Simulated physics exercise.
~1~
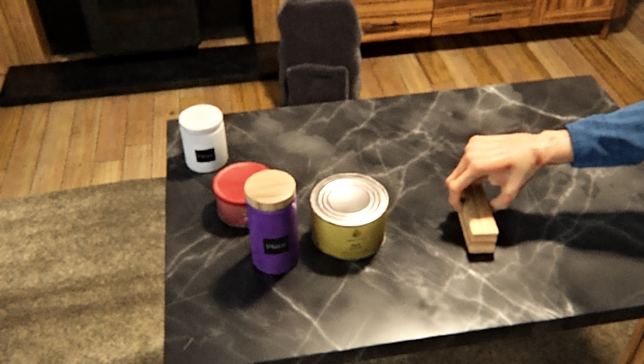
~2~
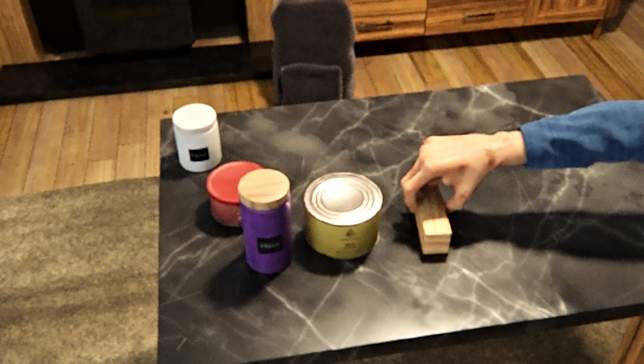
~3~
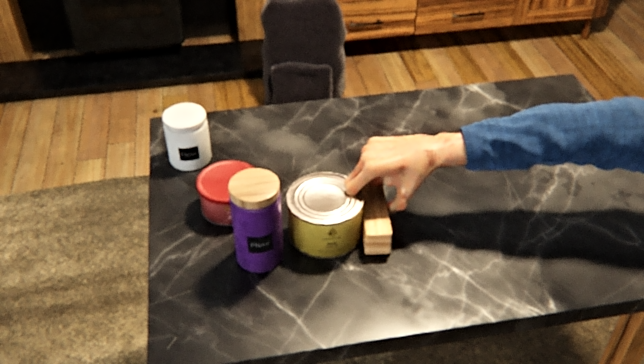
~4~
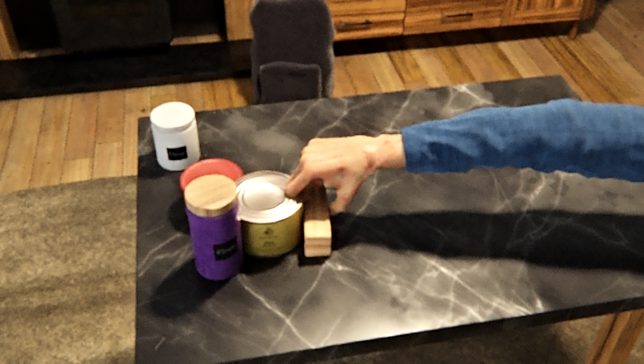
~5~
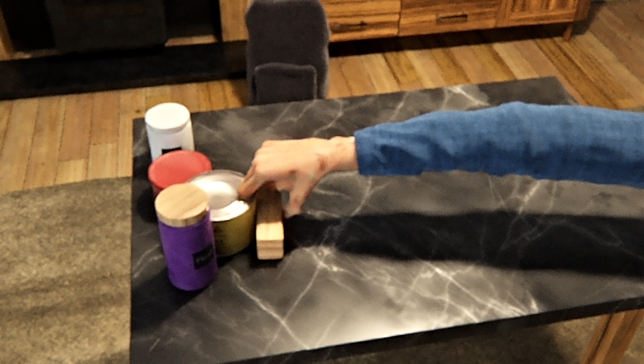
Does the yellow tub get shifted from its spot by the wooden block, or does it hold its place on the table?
The yellow tub gets shifted. The block pushes it left along the table, and it ends up still standing near the table's left end.
